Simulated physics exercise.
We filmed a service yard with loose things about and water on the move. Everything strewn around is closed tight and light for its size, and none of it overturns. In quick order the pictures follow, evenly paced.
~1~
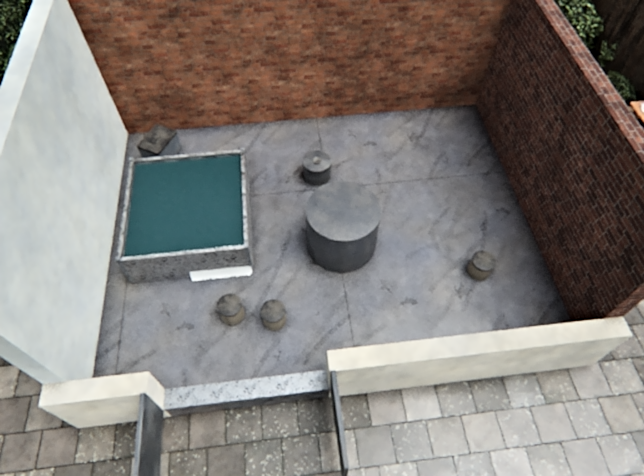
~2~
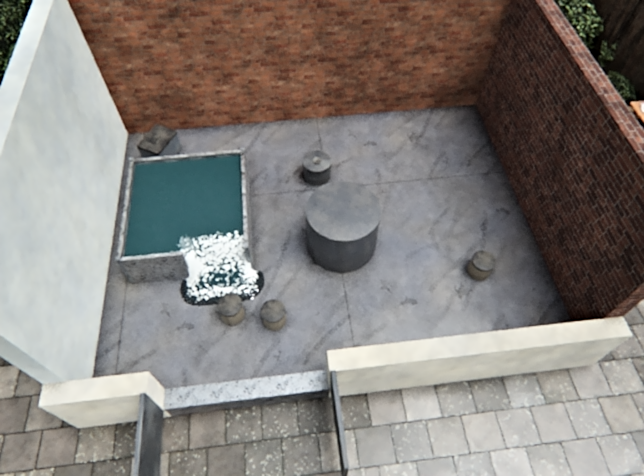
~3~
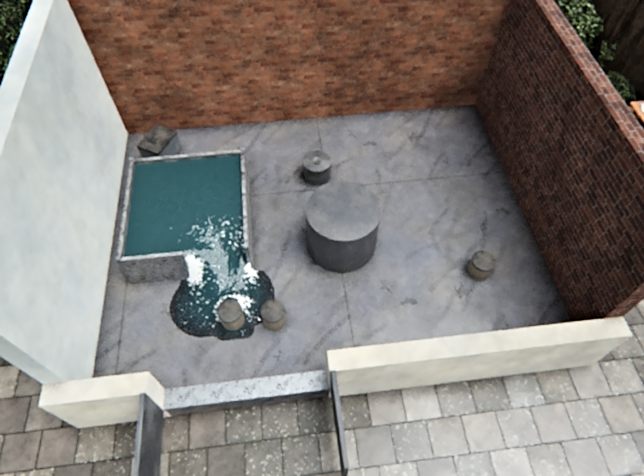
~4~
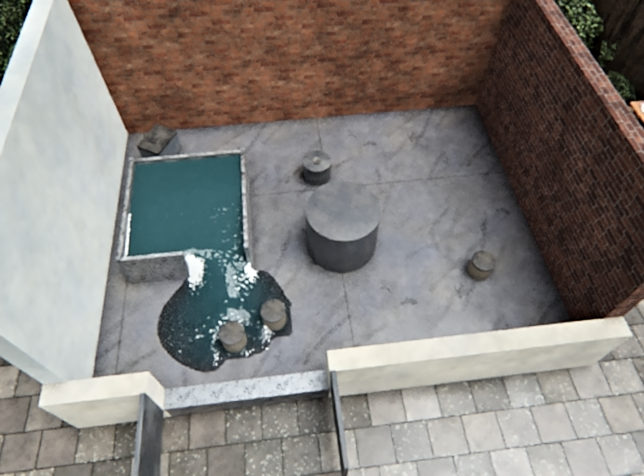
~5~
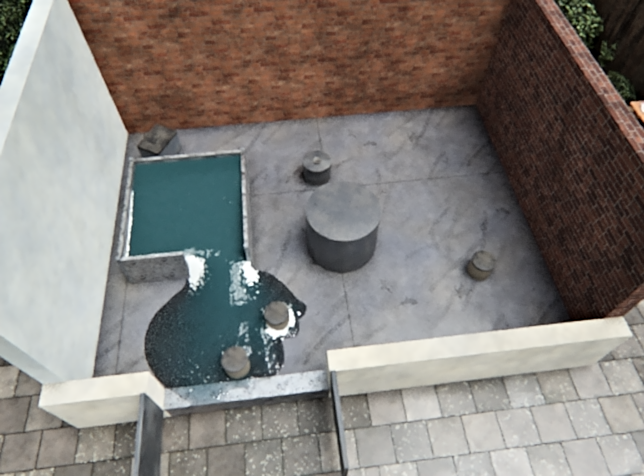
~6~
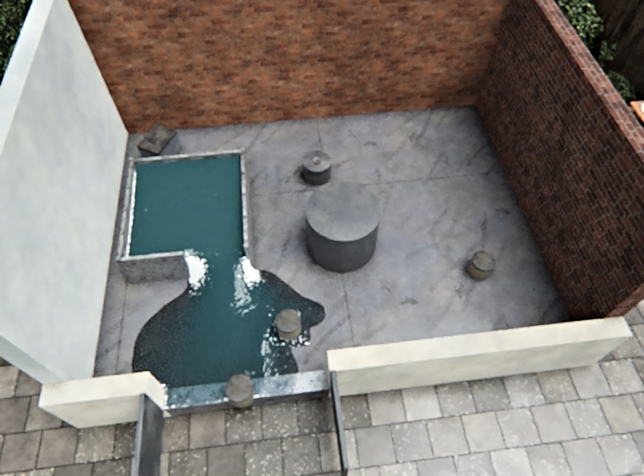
A raised tank of green water let out a foaming rush through its front corner, and the water spread over the grey yard floor, pushing one small pail toward the front ledge, then nudging another.
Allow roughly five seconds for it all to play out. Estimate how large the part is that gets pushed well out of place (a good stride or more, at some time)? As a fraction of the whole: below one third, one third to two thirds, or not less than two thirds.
The fraction is one third to two thirds.
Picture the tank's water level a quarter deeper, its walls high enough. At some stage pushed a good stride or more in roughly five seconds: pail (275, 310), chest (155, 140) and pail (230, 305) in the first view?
Note, in sequence: Past that mark / within that / past that mark.
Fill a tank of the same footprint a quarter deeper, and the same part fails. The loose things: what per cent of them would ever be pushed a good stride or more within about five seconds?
Some 40 per cent.
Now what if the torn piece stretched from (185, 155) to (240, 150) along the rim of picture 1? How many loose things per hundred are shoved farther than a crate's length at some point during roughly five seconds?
I'd say near 20 %.
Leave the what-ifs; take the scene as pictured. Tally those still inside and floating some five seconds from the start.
That number is 0.
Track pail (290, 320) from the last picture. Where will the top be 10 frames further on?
Roughly at pixel (464, 318).
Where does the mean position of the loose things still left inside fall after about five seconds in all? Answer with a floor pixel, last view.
Mean position: Approx. (361, 217) px.
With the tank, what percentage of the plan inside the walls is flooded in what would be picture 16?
My guess is around 35 per cent.
A moment on, 2 of 5 are well off their spots; 0 afloat.
Next, 2 of 5 are well off their spots; 0 afloat.
Later, 2 of 5 are well off their spots; 0 afloat.
In the end, 2 of 5 are well off their spots, and 2 have been at some point; 0 afloat.
